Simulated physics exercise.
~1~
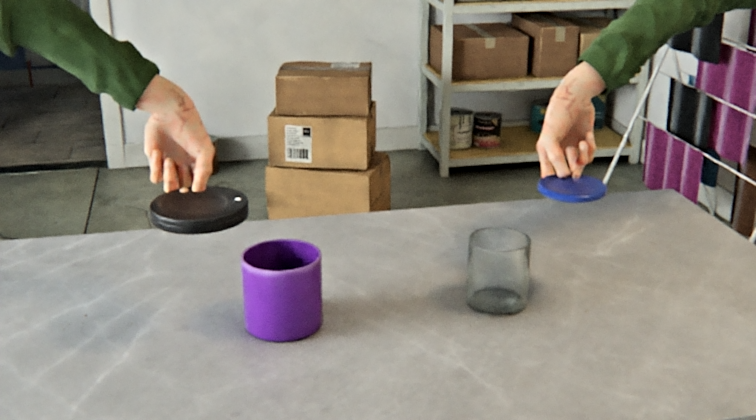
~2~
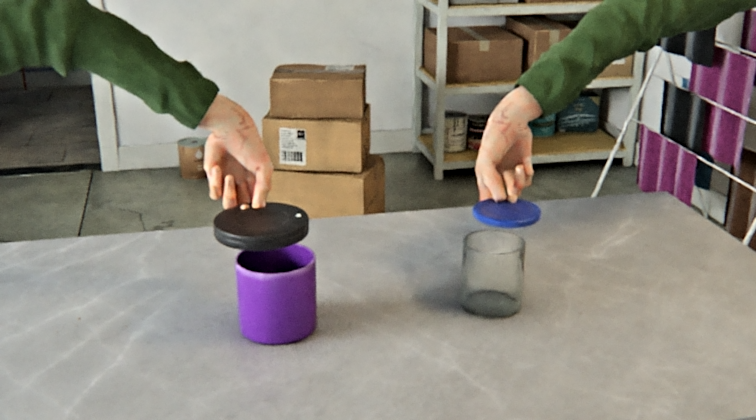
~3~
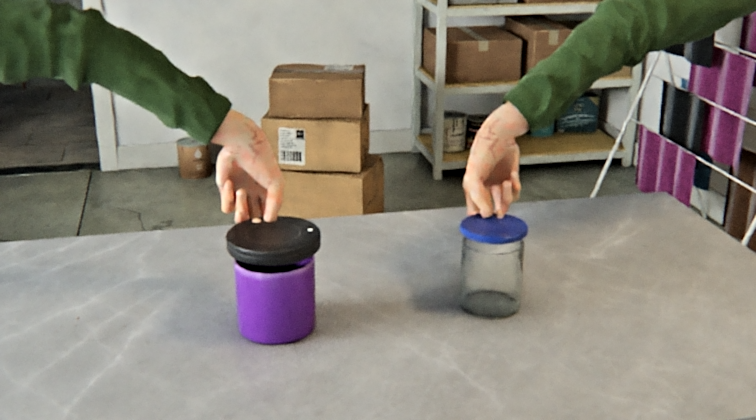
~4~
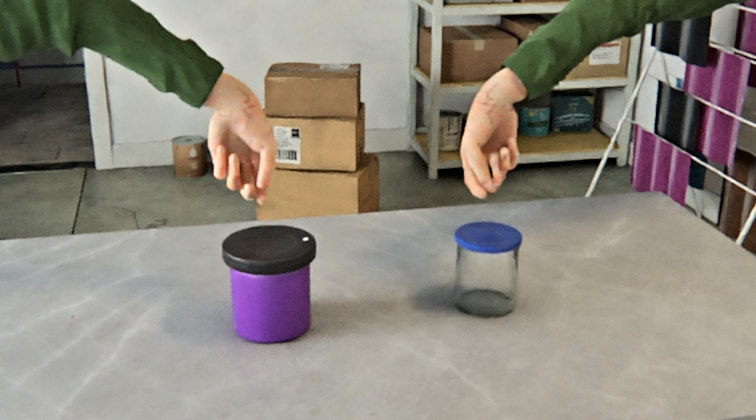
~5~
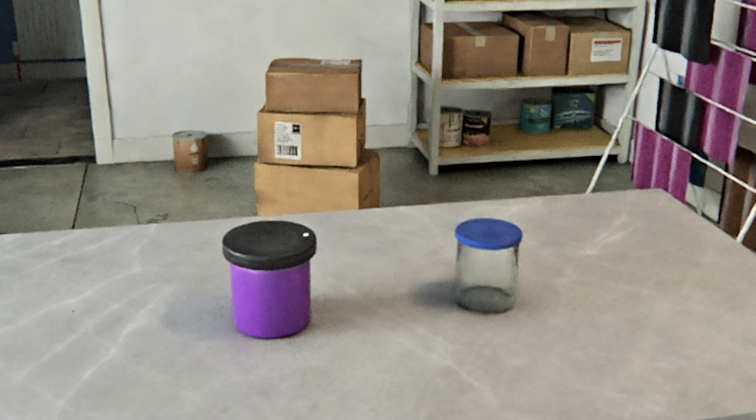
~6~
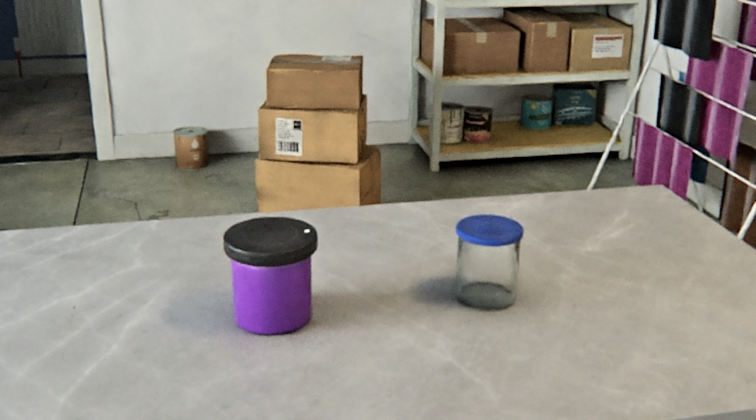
Two hands lowering a black lid onto a purple mug and a blue disc onto a clear glass, then withdrawing, leaving both covered.
